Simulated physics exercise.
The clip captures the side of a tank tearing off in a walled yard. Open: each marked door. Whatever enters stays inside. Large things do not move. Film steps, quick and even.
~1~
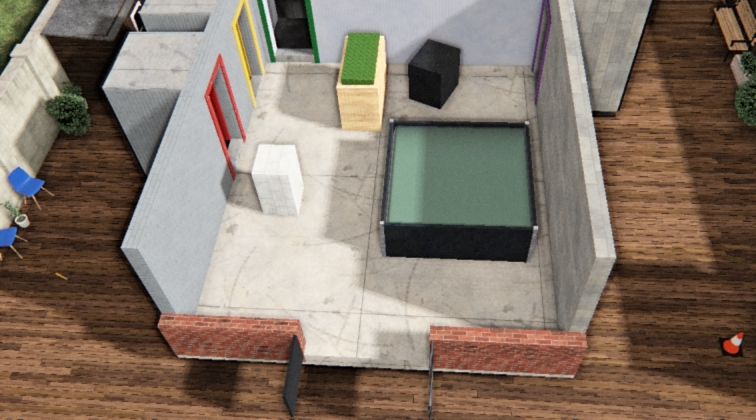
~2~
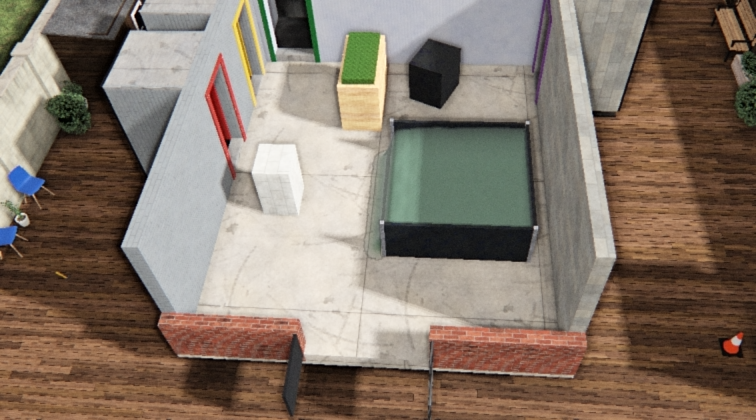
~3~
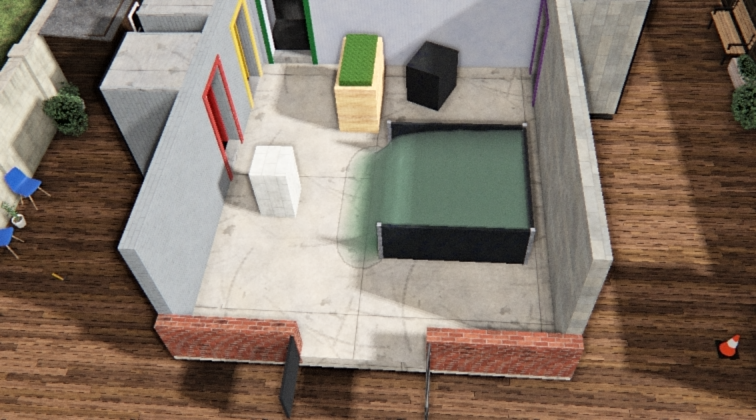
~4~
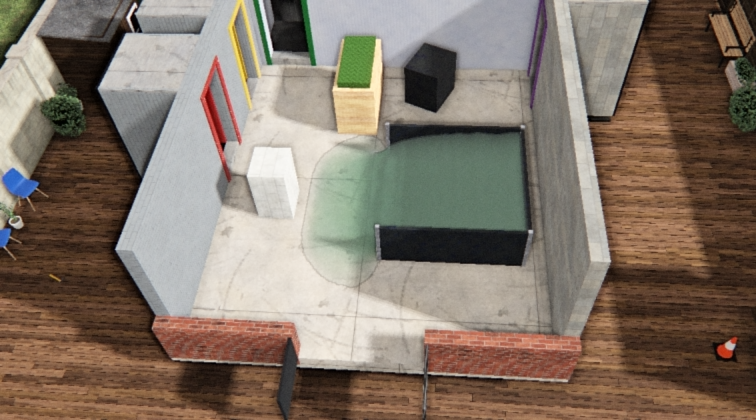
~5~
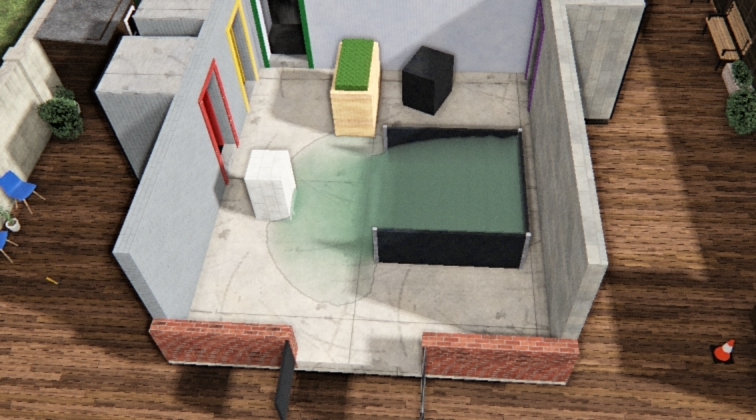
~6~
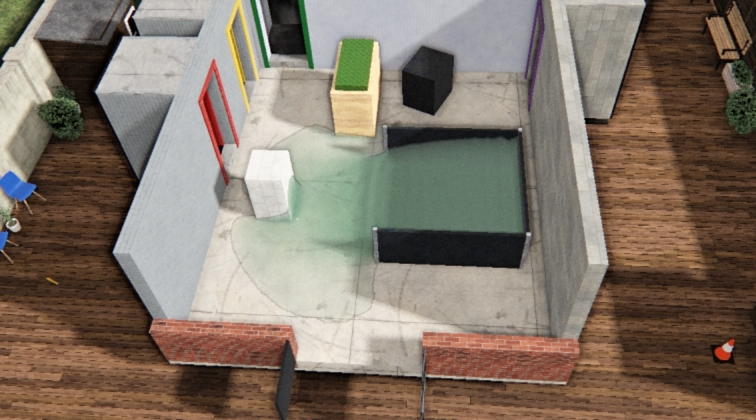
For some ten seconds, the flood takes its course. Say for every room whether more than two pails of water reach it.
Result: The red door goes over two buckets; the yellow door goes over two buckets; the purple door goes over two buckets; the green door goes over two buckets.
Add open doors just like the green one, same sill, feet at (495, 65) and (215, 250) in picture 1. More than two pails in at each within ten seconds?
Order as asked: Remains below, gets beyond it.
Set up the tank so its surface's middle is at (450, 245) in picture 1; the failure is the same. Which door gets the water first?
Result: The door marked red.
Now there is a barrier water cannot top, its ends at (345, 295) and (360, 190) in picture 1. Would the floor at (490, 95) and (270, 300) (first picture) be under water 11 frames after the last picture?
One after the other: Not flooded, dry.
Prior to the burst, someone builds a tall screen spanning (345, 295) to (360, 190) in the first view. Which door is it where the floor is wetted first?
It is the door marked red.
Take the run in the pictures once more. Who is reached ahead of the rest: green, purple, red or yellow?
The one in red.
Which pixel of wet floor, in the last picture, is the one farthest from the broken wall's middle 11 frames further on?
The wet edge reaches furthest near (260, 70).
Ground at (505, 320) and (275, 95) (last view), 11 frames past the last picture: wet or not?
In that order: No water, wet.
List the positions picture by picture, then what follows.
The first picture shows still water in the water tank at (458, 174).
In the second picture, water pours out at (390, 190) and has run to a hidden place.
In the third picture, water pours out at (388, 195) and has run to (370, 149).
In the fourth picture, the front is at (349, 142), out from the gap at (386, 198).
In the fifth picture, the front is at (327, 138), out from the gap at (383, 201).
In the sixth picture, water pours out at (384, 201) and has run to a hidden place.
A moment on, water covers 45 % of the floor; the red door over two buckets in, the yellow door not reached, the purple door not reached, the green door not reached.
Next, water covers 50 % of the floor; the red door far over two buckets in, the yellow door under two buckets in, the purple door not reached, the green door wet at the sill, nothing in.
Then, water covers 70 % of the floor; the red door far over two buckets in, the yellow door far over two buckets in, the purple door not reached, the green door far over two buckets in.
Later, water covers 90 % of the floor; the red door far over two buckets in, the yellow door far over two buckets in, the purple door over two buckets in, the green door far over two buckets in.
In the end, water covers 100 % of the floor; the red door far over two buckets in, the yellow door far over two buckets in, the purple door far over two buckets in, the green door far over two buckets in.
